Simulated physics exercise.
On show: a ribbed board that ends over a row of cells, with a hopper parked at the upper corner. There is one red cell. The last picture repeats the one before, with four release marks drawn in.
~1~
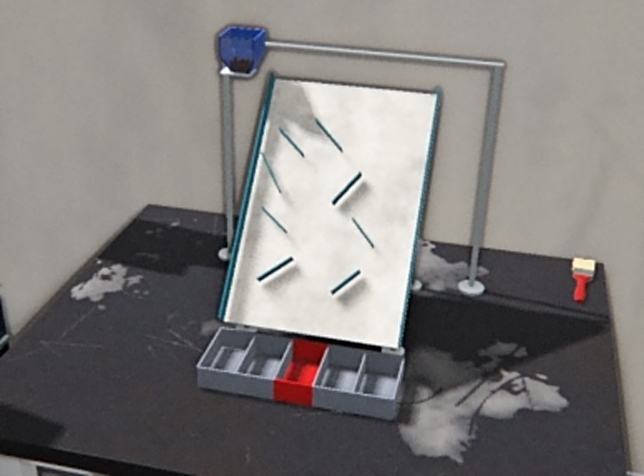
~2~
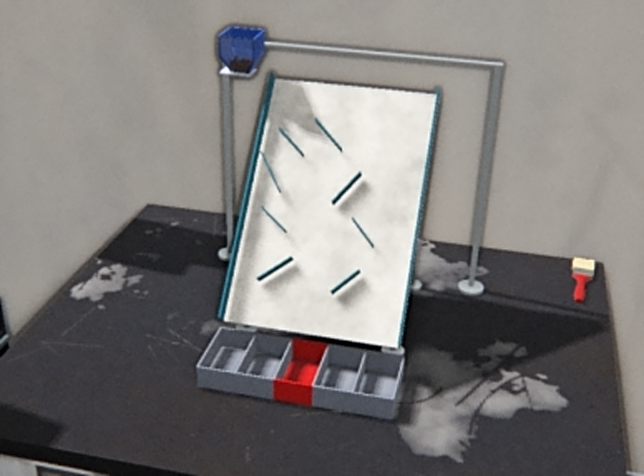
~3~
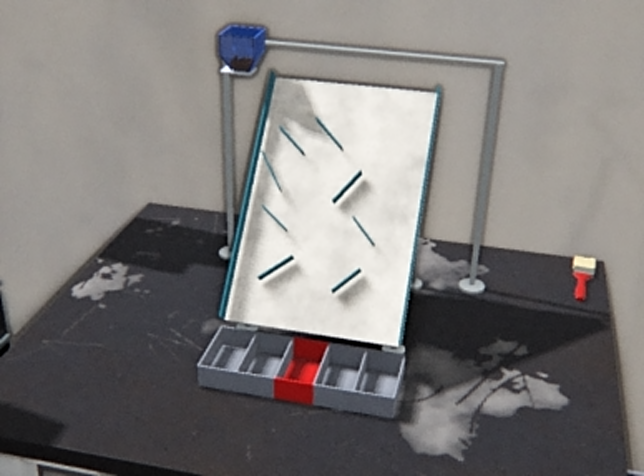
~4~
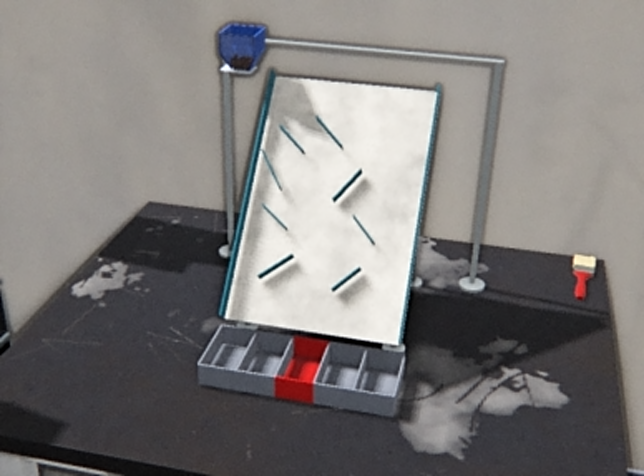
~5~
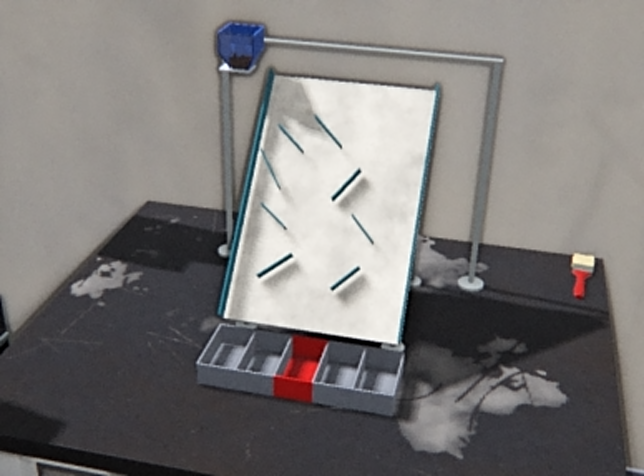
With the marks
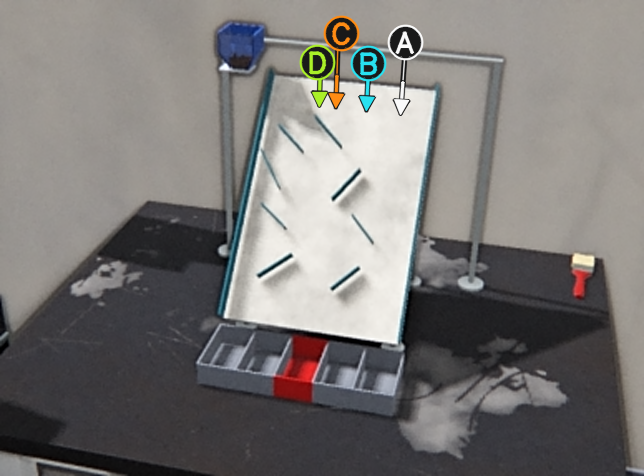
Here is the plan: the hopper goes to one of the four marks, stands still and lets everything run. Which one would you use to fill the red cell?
Go for D.
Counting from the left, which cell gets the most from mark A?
The fifth from the left.
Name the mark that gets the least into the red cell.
The answer is A.
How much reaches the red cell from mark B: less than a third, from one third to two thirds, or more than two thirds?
It is less than a third.
On the marked copy, mark A meets the board at (400, 109); mark B meets the board at (366, 105); mark C meets the board at (335, 102); mark D meets the board at (319, 101).
For mark A, a stray few in the red cell, nearly all in other cells.
For mark B, a small part in the red cell, most in other cells.
For mark C, about a quarter in the red cell, most in other cells.
For mark D, about a third in the red cell, about half in other cells, a small part outside the box.
